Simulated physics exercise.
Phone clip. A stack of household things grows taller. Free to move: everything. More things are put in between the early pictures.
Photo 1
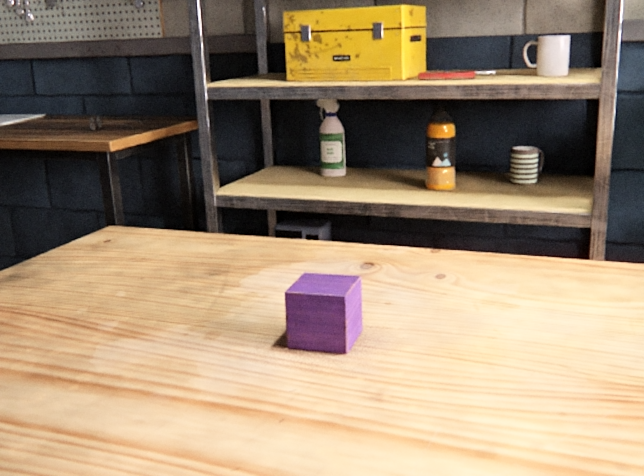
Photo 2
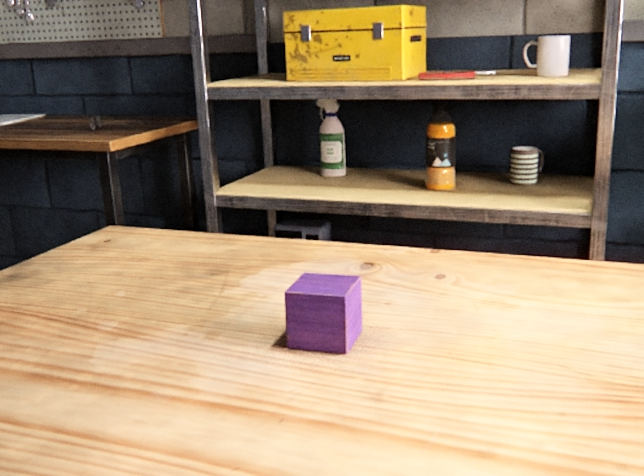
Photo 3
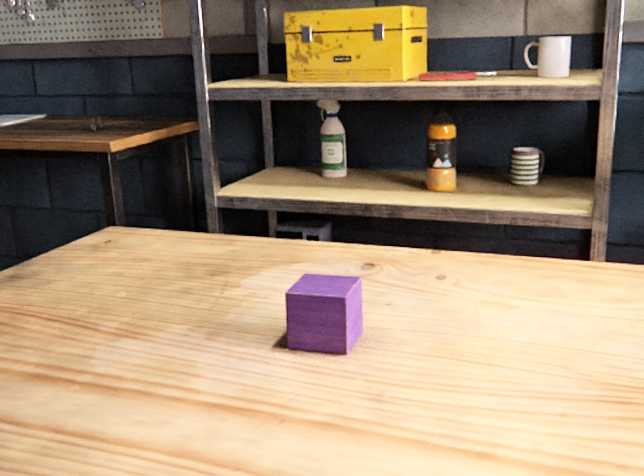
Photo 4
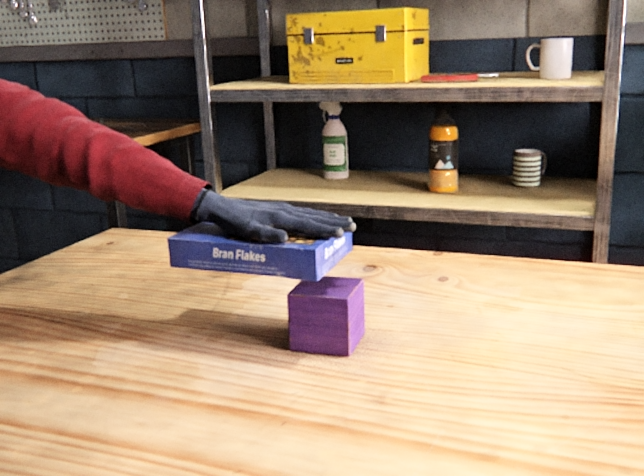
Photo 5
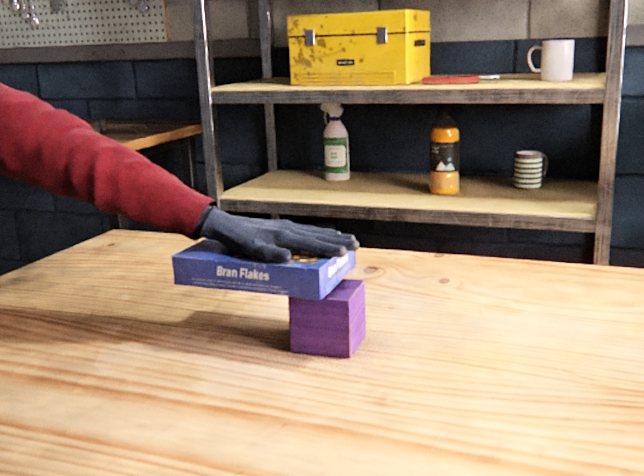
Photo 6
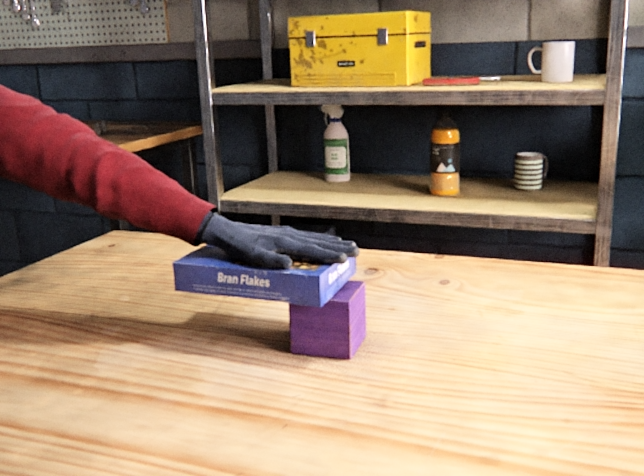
The clip opens on a purple block sitting alone on a wooden table, with shelves behind it. A gloved hand in a red sleeve then appears from the left with a flat blue Bran Flakes box, lowers it slightly onto the block, and keeps its palm resting on top.
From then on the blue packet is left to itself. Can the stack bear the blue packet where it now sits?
It is going to drop something.
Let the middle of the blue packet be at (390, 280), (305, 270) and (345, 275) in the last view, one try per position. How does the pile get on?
For the first case the pile falls over; for the second, it survives; for the third, it survives.
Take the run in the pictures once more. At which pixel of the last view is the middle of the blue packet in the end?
At about (265, 287).
Then, 0.30 s past the last view, blue packet rocked 32° from its first pose near (266, 287).
Then, 1.50 s past the last view, blue packet rocked 31° from its first pose near (265, 287).
Finally, left askew, blue packet; purple block still in place. Final places as the last picture's camera would see them, blue packet near (265, 287). The pile gives way.
